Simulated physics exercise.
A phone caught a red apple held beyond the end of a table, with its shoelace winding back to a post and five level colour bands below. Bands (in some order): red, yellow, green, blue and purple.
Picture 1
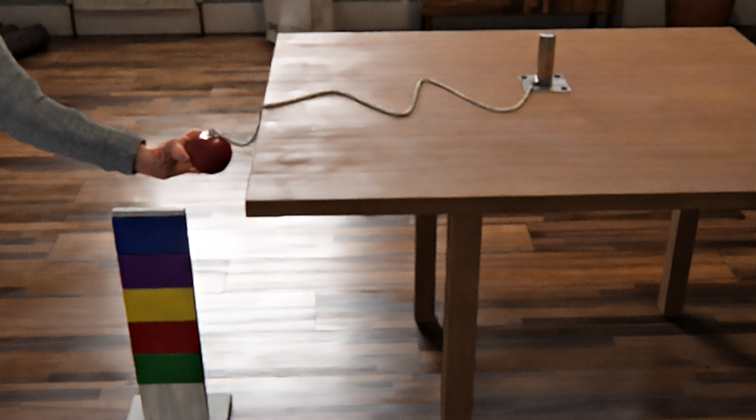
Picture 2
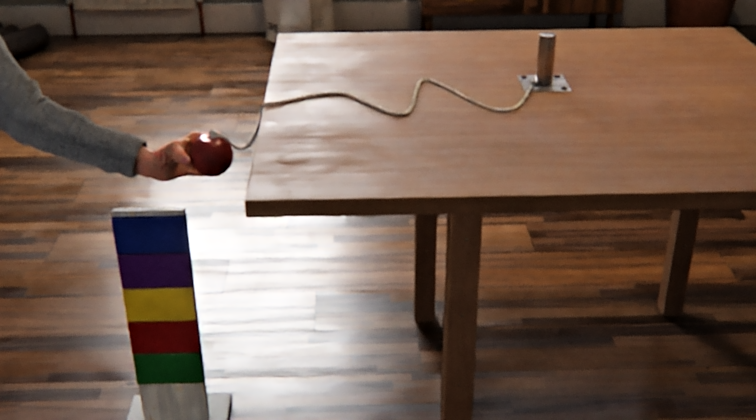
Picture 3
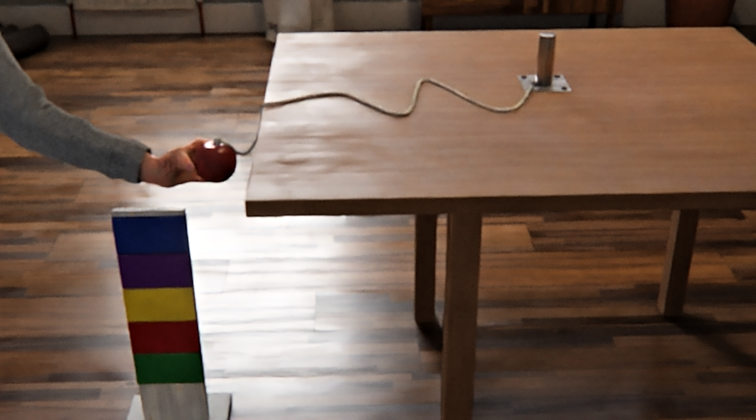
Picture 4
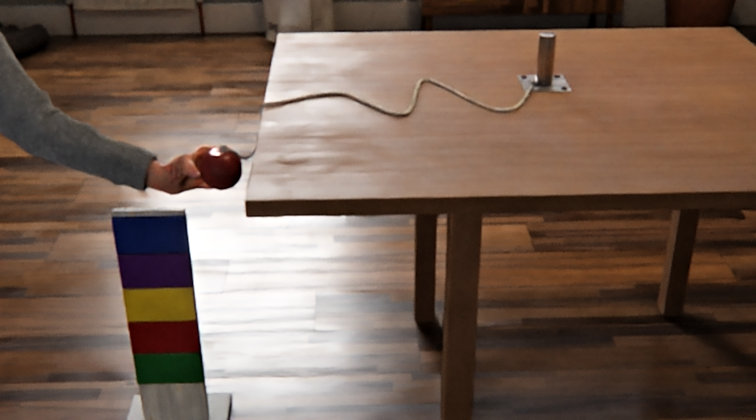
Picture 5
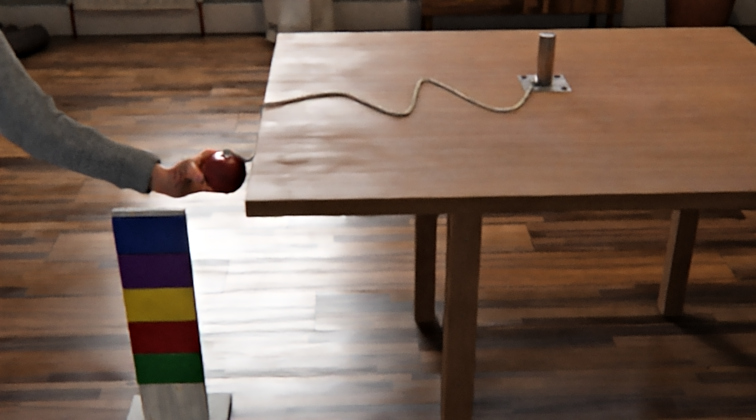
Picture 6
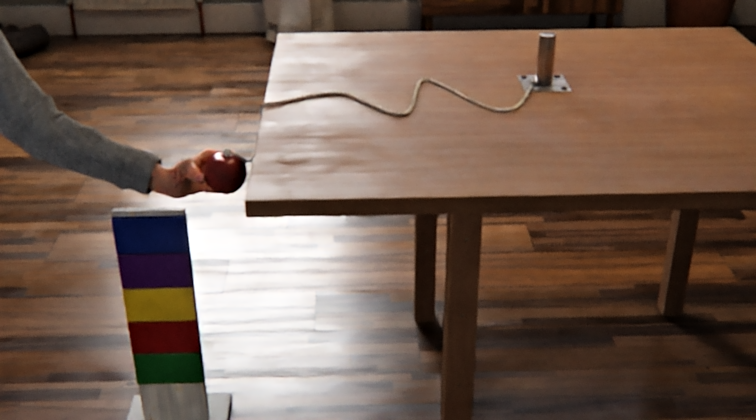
A hand held a red apple just past the left end of a wooden table, above a colour-striped board, and moved it slightly right and down while its winding cord lay across the tabletop.
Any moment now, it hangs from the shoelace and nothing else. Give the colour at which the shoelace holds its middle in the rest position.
The shoelace holds it at green.
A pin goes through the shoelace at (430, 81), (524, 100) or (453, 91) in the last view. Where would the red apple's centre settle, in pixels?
Going try by try, I'd put it close to (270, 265), then (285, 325), and finally (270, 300).
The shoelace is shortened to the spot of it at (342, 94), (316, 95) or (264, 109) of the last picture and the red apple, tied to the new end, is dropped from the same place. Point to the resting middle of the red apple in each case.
The pixels are (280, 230), (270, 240) and (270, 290), in the order of the tries.
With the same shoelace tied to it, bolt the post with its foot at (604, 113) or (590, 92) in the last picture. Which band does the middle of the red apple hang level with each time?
Going case by case, it's red and then red.
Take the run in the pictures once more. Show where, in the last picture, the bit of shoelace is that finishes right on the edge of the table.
Roughly (411, 109).
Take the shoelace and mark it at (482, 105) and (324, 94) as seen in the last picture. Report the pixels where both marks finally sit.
Final spots: (428, 93), then (270, 223).
Soon after, apple near (286, 313); level with red.
Then, apple near (279, 361); level with green.
At rest, apple near (288, 358); level with green. Its middle rests at the green band.
